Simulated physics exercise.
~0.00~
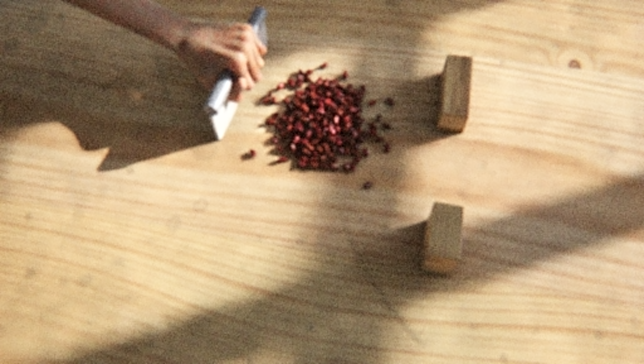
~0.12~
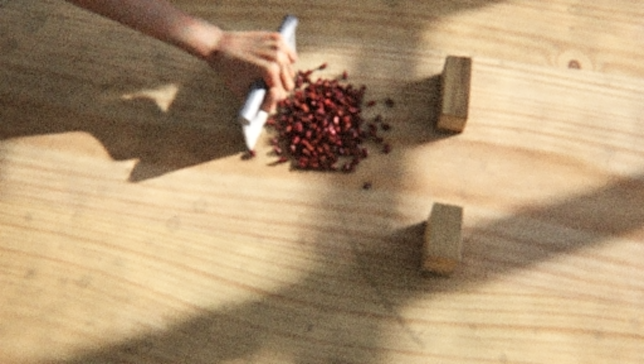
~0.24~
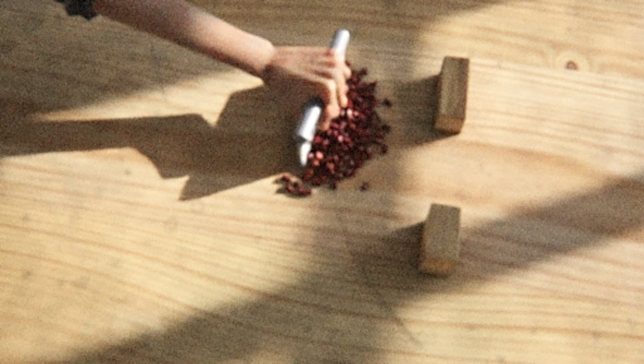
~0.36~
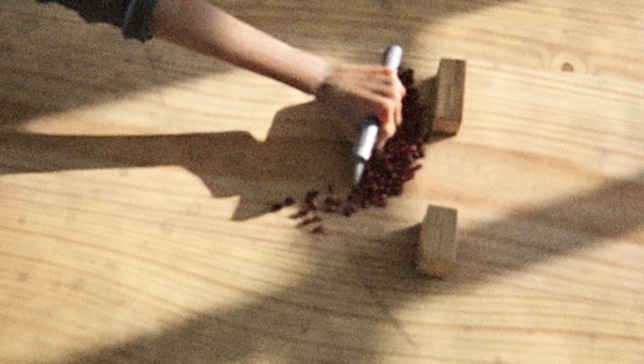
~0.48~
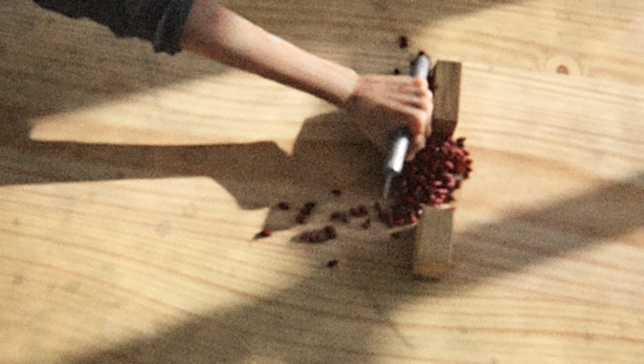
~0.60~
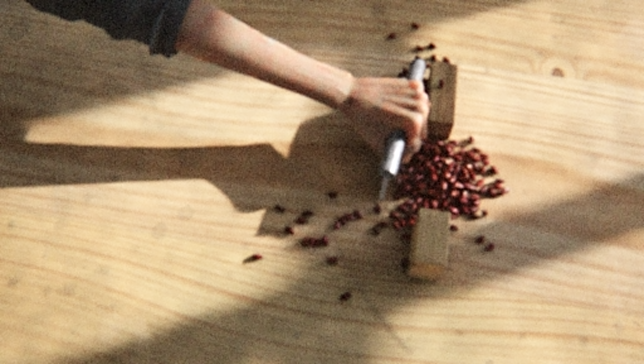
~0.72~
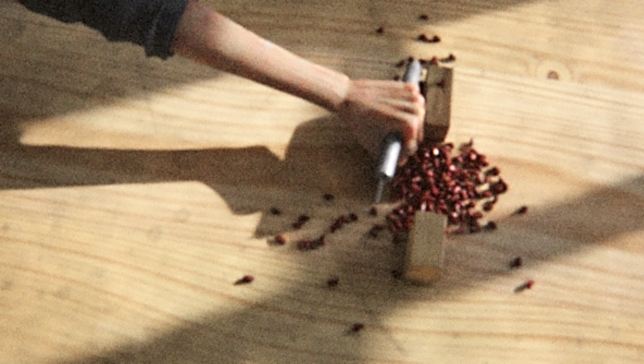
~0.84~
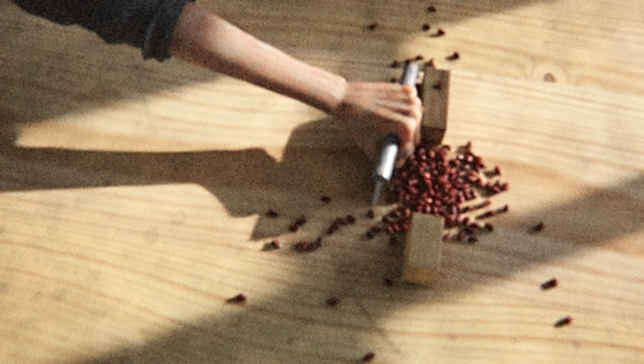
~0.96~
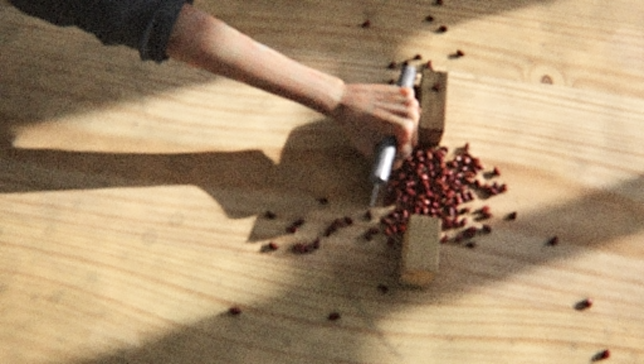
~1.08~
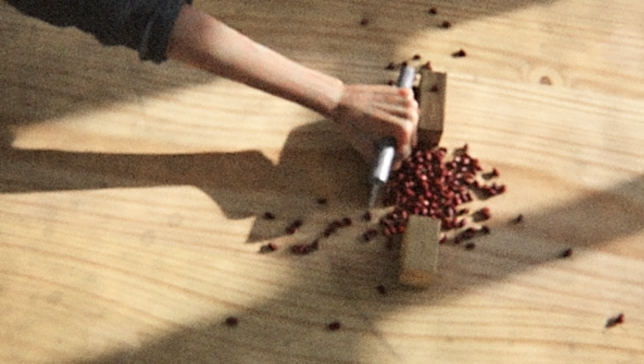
The clip shows a hand sweeping a pile of dark red beans rightward across a wooden surface with a scraper, pressing them against two wooden blocks; many spill through the gap, the scraper stops, and a few stray beans scatter outward around the blocks.
